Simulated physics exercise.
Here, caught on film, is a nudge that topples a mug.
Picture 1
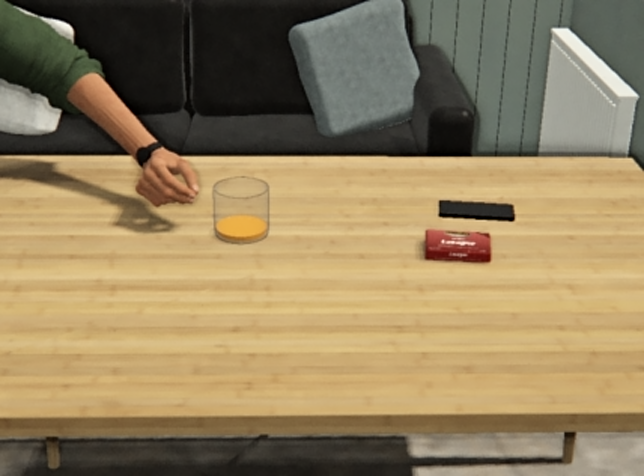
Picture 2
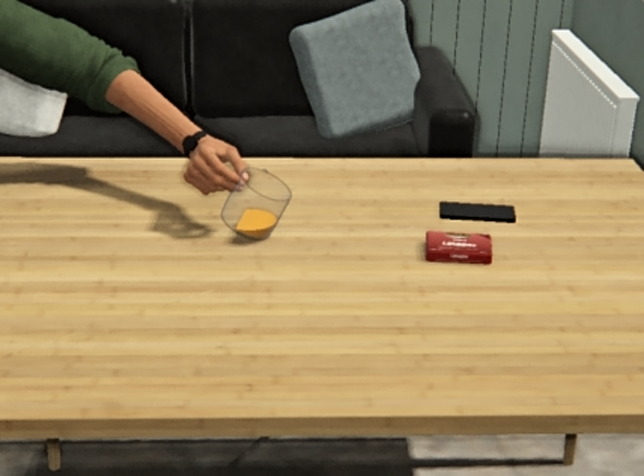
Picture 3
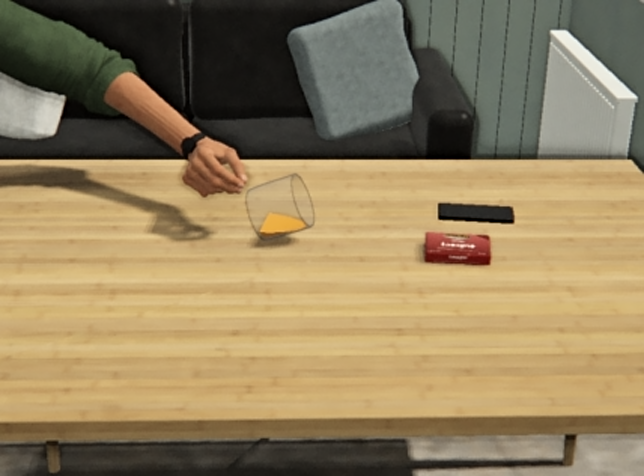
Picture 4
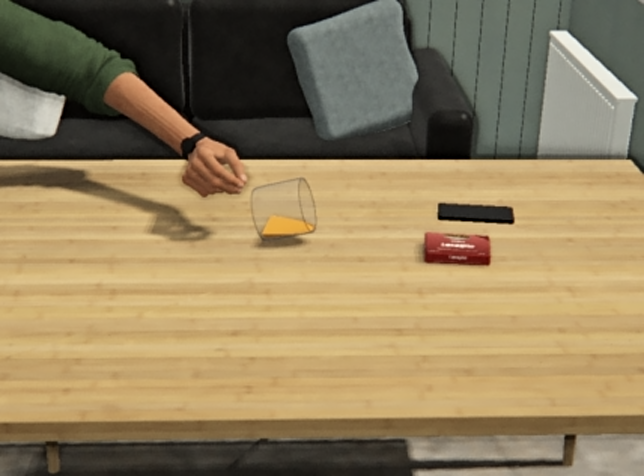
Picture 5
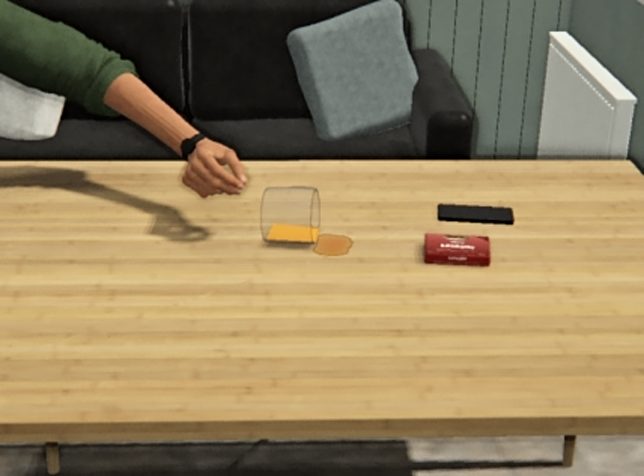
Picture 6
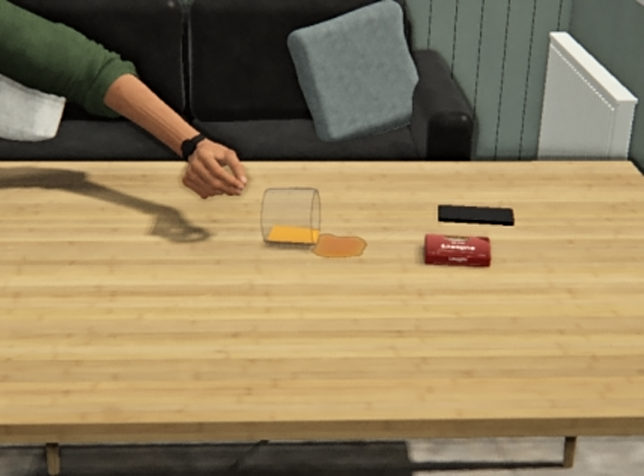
A hand knocks over a glass of orange liquid, which spills onto the wooden table.
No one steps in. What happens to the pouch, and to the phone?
Pouch becomes wet, phone comes out dry.
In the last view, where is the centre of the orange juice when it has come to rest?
It settles with its centre at about (397, 253).
Next, the puddle covers about as much as a saucer; the pouch is in it; the phone is clear of it.
Finally, the puddle covers about as much as a saucer; the pouch is in it; the phone is clear of it.
